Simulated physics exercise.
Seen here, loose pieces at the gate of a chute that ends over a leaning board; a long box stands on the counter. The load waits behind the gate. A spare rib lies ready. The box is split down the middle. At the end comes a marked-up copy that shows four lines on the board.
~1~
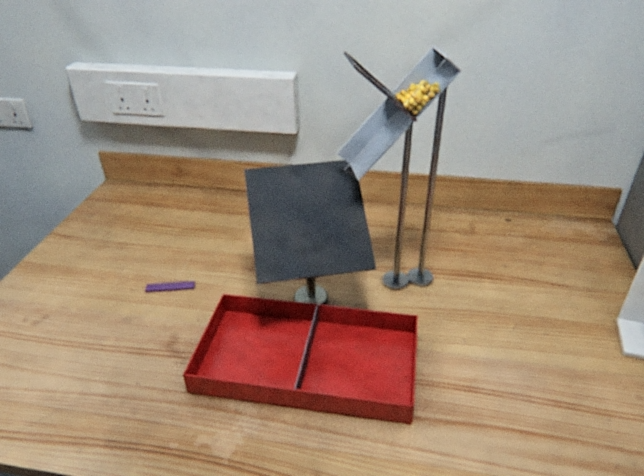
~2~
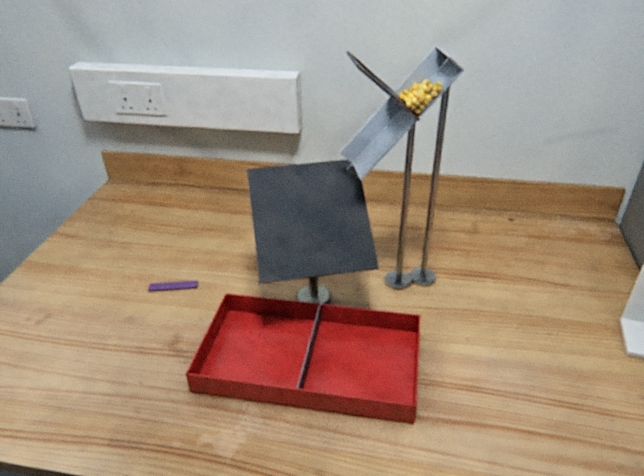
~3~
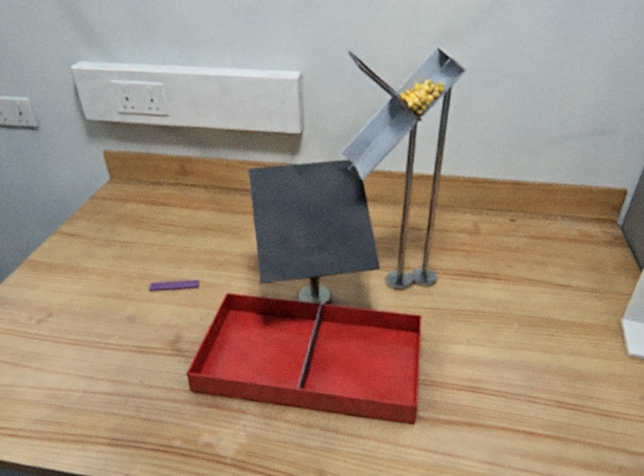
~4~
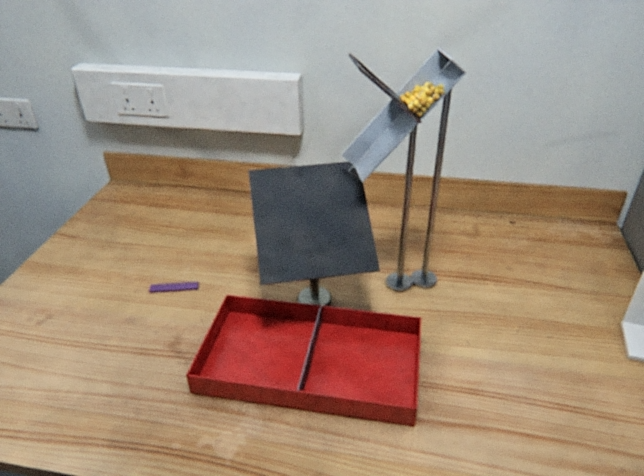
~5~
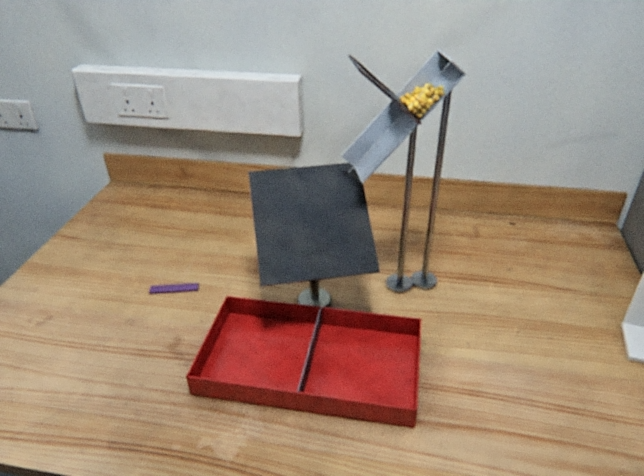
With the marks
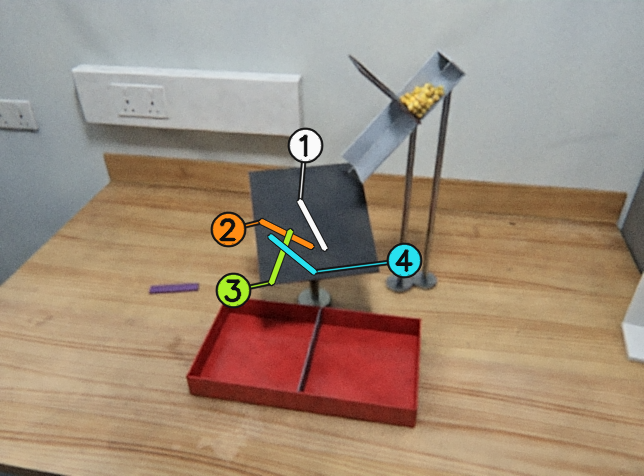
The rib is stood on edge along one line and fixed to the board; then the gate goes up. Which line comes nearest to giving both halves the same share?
I would pick line 3.
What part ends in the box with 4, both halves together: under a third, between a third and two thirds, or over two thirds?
Over two thirds.
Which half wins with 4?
The right half.
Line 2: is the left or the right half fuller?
The right half.
On the marked copy, line 1 from (300, 201) to (324, 248); line 2 from (261, 221) to (311, 246); line 3 from (290, 231) to (271, 282); line 4 from (270, 236) to (314, 271).
With 1, of what is caught, only a few in the left half, all but a few in the right.
With 2, of what is caught, close to a quarter in the left half, the bulk in the right.
With 3, of what is caught, close to two thirds in the left half, close to a third in the right.
With 4, of what is caught, a small share in the left half, all but a few in the right.
